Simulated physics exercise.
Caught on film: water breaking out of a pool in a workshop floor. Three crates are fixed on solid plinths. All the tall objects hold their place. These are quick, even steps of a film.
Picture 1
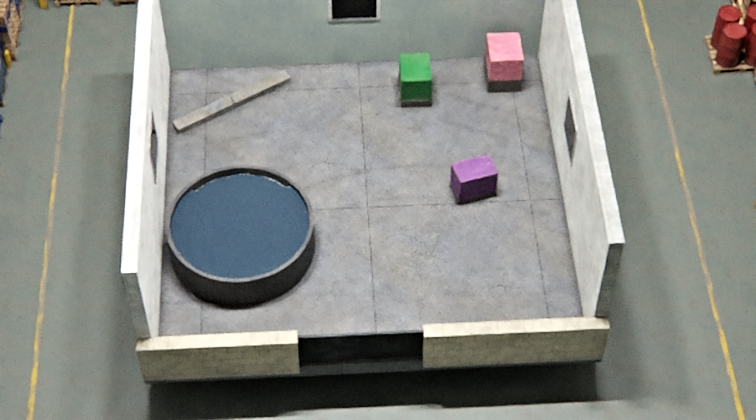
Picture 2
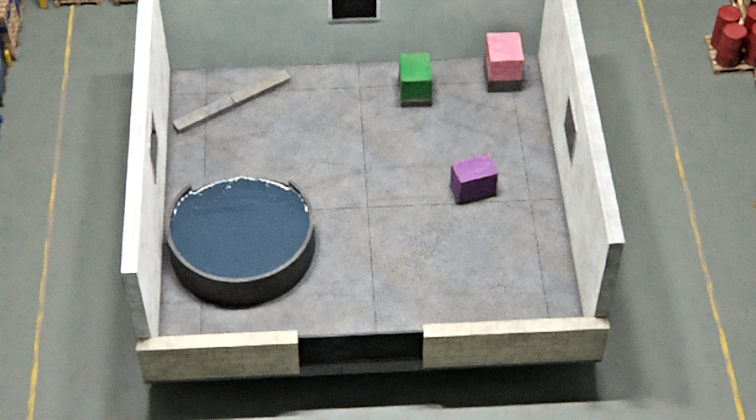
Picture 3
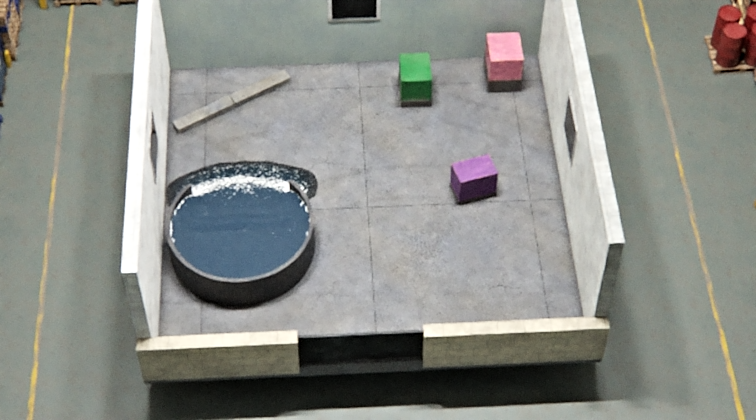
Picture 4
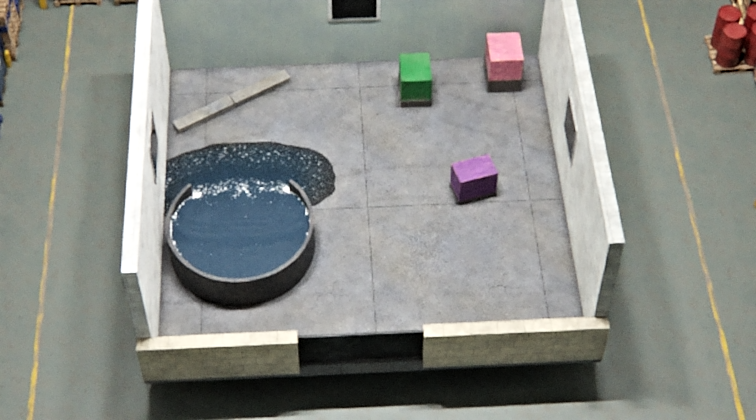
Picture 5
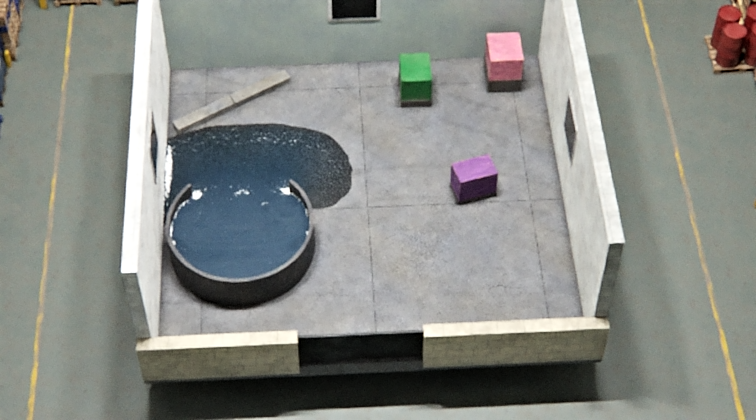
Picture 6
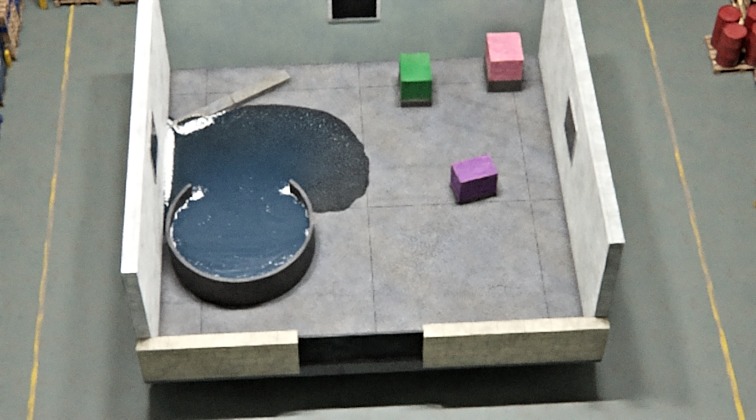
The clip shows still water in a round pool inside a walled workshop area, then water pouring out through a gap on its far side and spreading across the grey floor, while the green, pink and purple blocks stay put.
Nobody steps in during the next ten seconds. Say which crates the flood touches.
In the end: The green crate is wetted; the purple crate is wetted; the pink crate escapes dry.
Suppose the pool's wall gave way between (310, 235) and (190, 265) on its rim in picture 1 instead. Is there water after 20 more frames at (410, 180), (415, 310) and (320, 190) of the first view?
As listed: Dry, wet, dry.
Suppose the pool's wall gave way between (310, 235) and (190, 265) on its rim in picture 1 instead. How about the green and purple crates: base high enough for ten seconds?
In short: Green remains dry; purple ends up wet.
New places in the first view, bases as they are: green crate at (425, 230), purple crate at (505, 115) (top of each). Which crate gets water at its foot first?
First comes the one in pink.
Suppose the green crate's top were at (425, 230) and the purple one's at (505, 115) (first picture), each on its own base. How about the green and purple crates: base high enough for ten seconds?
In short: The green crate is safe, the purple crate is topped.
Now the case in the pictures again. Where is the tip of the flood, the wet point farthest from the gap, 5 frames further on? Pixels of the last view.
I would point to (379, 66).
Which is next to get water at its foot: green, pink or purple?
The green crate.
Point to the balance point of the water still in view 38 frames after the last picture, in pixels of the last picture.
Close to (326, 155).
A moment on, water covers 30 % of the floor; the green crate water round its plinth, the purple crate not reached, the pink crate not reached.
Next, water covers 35 % of the floor; the green crate water round its plinth, the purple crate not reached, the pink crate not reached.
Then, water covers 40 % of the floor; the green crate water round its plinth, the purple crate not reached, the pink crate water round its plinth.
Later, water covers 80 % of the floor; the green crate water round its plinth, the purple crate water round its plinth, the pink crate water round its plinth.
In the end, water covers 95 % of the floor; the green crate was topped, the purple crate was topped, the pink crate stayed above the water.
